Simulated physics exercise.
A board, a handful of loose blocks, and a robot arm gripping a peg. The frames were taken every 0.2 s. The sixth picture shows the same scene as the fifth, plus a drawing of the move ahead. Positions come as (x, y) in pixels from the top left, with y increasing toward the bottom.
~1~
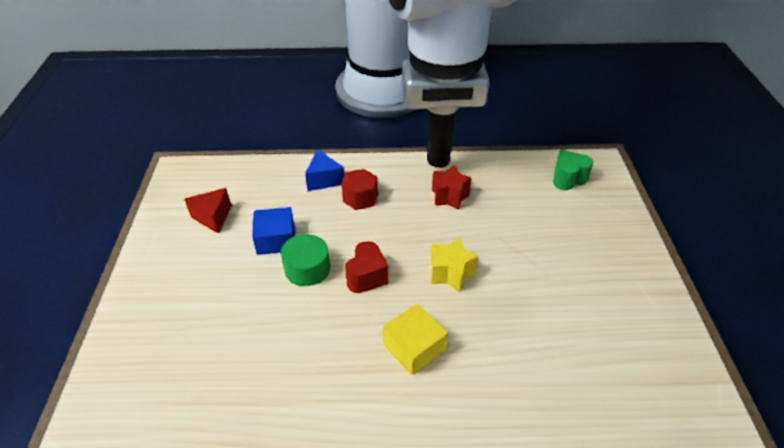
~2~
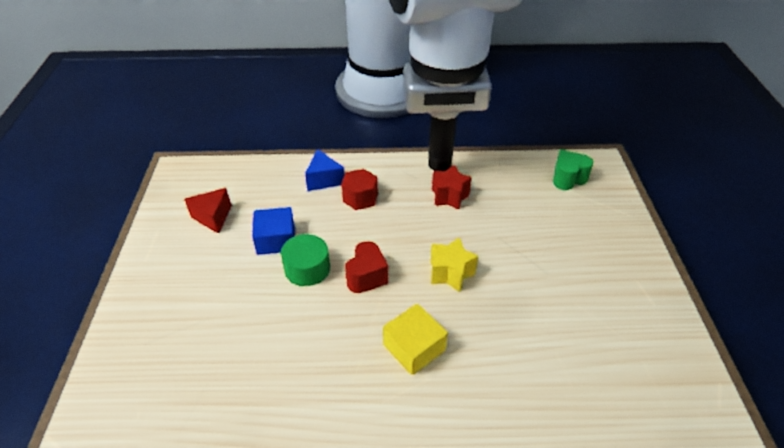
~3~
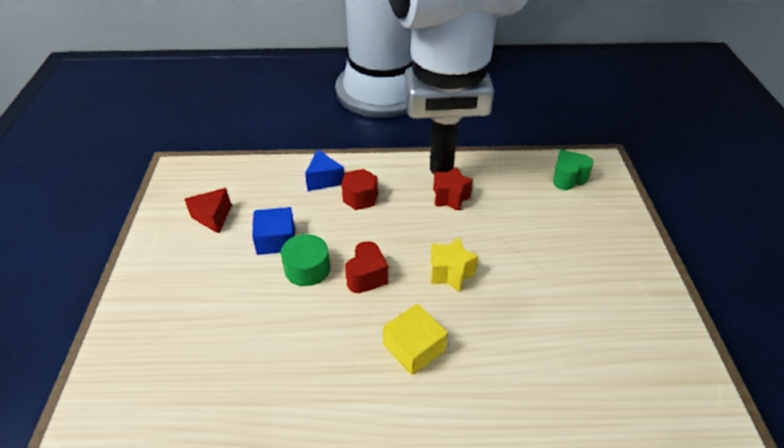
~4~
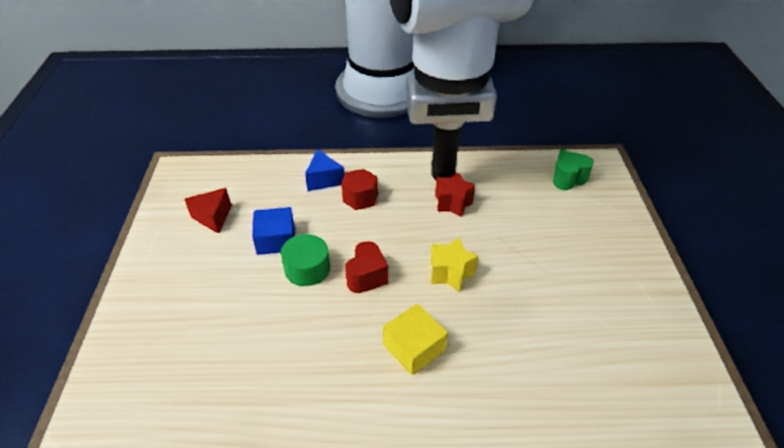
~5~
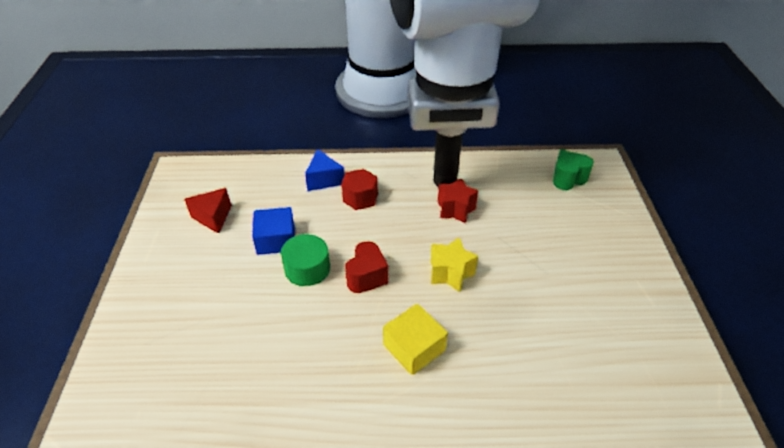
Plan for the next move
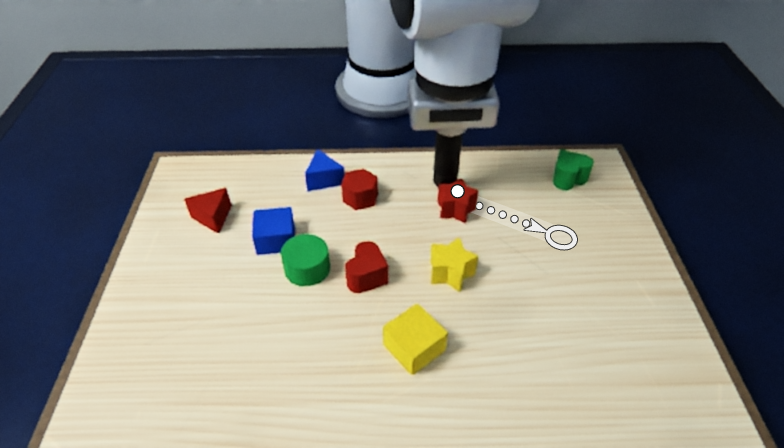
The clip opens on a light wooden board scattered with red, blue, green and yellow blocks, a robot arm holding a dark peg just behind the red star. The peg moves slightly forward toward the viewer, then pushes the red star a short way forward and slightly right, while the other blocks stay still.
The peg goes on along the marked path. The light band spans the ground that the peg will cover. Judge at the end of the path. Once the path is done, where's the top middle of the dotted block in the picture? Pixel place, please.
Pixel (474, 206).
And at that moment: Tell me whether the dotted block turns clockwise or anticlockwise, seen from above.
Seen from overhead, it turns clockwise.
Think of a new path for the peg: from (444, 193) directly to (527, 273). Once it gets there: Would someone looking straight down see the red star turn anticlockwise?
I expect not.
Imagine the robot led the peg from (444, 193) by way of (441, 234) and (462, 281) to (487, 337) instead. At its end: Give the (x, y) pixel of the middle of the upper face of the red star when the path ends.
The red star ends near (471, 212).
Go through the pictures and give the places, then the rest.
The first frame shows peg tip (438, 161); block tops, red star (451, 178).
The second frame shows peg (440, 165); blocks unchanged.
The third frame shows peg (441, 170); red star (452, 179).
The fourth frame shows peg (443, 175); red star (455, 185).
The fifth frame shows peg (445, 182); red star (458, 191).
Path on the board, straight from (444, 193) to (561, 237); the dot is on the red star.
What follows on the original path. One third of the way, peg (483, 195); red star (473, 205), turned 50° clockwise.
Two thirds of the way, peg (523, 210); red star (474, 206), turned 65° clockwise.
At the end, peg (565, 226); red star (474, 206), turned 65° clockwise.
